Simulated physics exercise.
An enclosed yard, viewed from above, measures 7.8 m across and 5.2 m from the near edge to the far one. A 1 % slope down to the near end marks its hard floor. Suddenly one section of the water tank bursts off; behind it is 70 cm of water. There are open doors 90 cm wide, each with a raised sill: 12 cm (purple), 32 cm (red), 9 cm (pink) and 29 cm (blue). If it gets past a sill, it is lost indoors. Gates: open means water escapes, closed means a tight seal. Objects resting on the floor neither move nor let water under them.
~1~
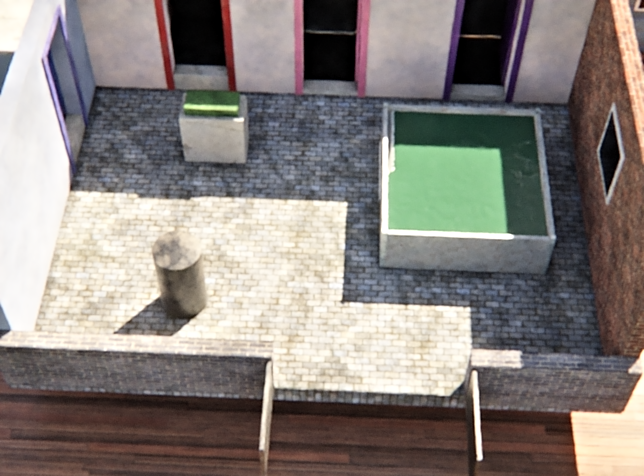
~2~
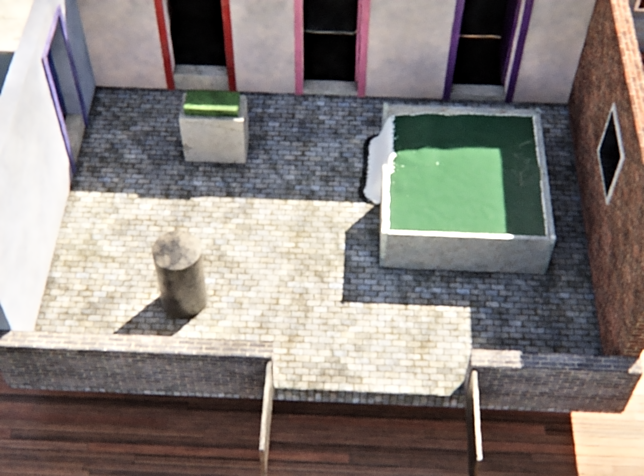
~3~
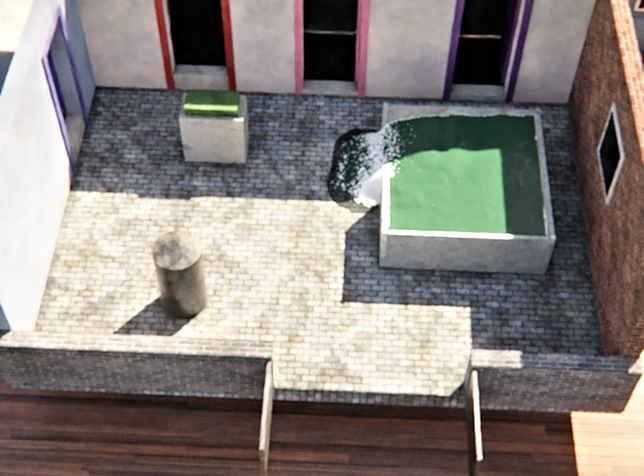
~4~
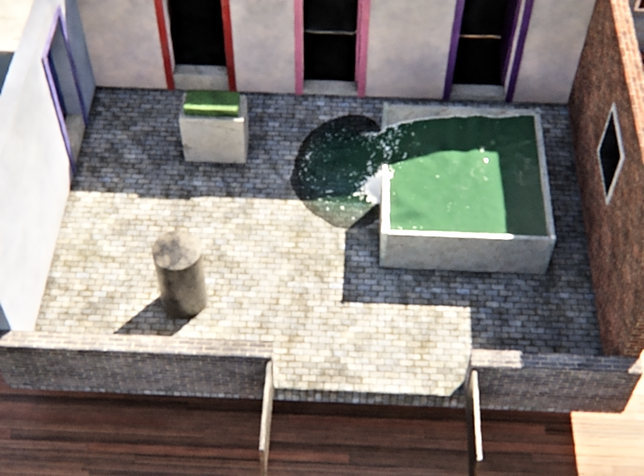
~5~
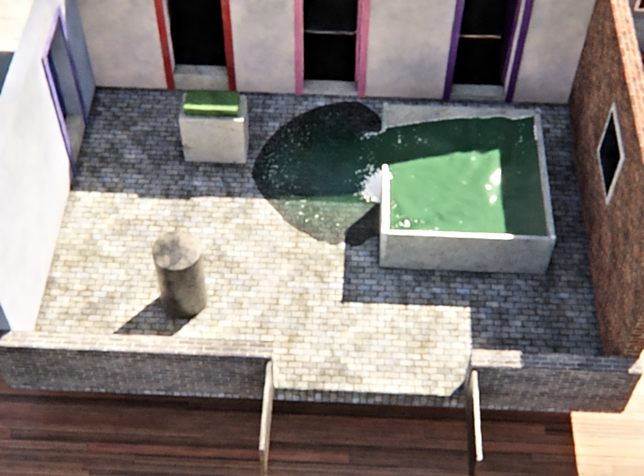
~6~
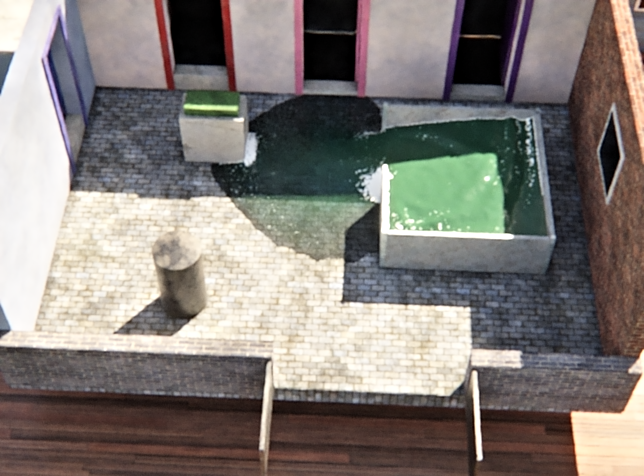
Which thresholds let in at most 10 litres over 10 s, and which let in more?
In order: Purple door: Short; red door: Short; pink door: Surplus; blue door: Short.
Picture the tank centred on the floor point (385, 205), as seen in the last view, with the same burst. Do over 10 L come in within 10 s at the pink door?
Against the limit, the pink door gets no more than that.
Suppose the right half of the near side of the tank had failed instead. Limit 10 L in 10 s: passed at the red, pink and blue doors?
Then it goes red fine, pink fine, blue fine.
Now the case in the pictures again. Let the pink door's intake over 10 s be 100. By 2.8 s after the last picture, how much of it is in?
Some 60 in a hundred.
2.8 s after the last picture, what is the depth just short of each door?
Purple 0 cm, red 14 cm, pink 12 cm, blue 21 cm.
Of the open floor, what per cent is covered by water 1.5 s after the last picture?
About 45 per cent.
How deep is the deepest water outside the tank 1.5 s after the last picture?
Up to near 39 cm.
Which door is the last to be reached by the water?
That would be the purple door.
Then, 0.7 s after the last picture water covers 35 % of the floor and is deepest (40 cm) near (253, 149); purple door not reached, red door 21 cm at the sill, 0 L in, pink door 15 cm at the sill, 0 L in, blue door not reached.
Then, 1.5 s after the last picture water covers 45 % of the floor and is deepest (39 cm) near (259, 100); purple door not reached, red door 21 cm at the sill, 0 L in, pink door 14 cm at the sill, 27 L in, blue door 8 cm at the sill, 0 L in.
Then, 2.8 s after the last picture water covers 55 % of the floor and is deepest (36 cm) near (27, 361); purple door not reached, red door 14 cm at the sill, 0 L in, pink door 12 cm at the sill, 51 L in, blue door 21 cm at the sill, 0 L in.
Then, 5.3 s after the last picture water covers 80 % of the floor and is deepest (30 cm) near (27, 361); purple door 1 cm at the sill, 0 L in, red door 12 cm at the sill, 0 L in, pink door 9 cm at the sill, 78 L in, blue door 14 cm at the sill, 0 L in.
Then, 9.3 s after the last picture water covers 95 % of the floor and is deepest (18 cm) near (27, 361); purple door 2 cm at the sill, 0 L in, red door 10 cm at the sill, 0 L in, pink door 6 cm at the sill, 83 L in, blue door 13 cm at the sill, 0 L in.
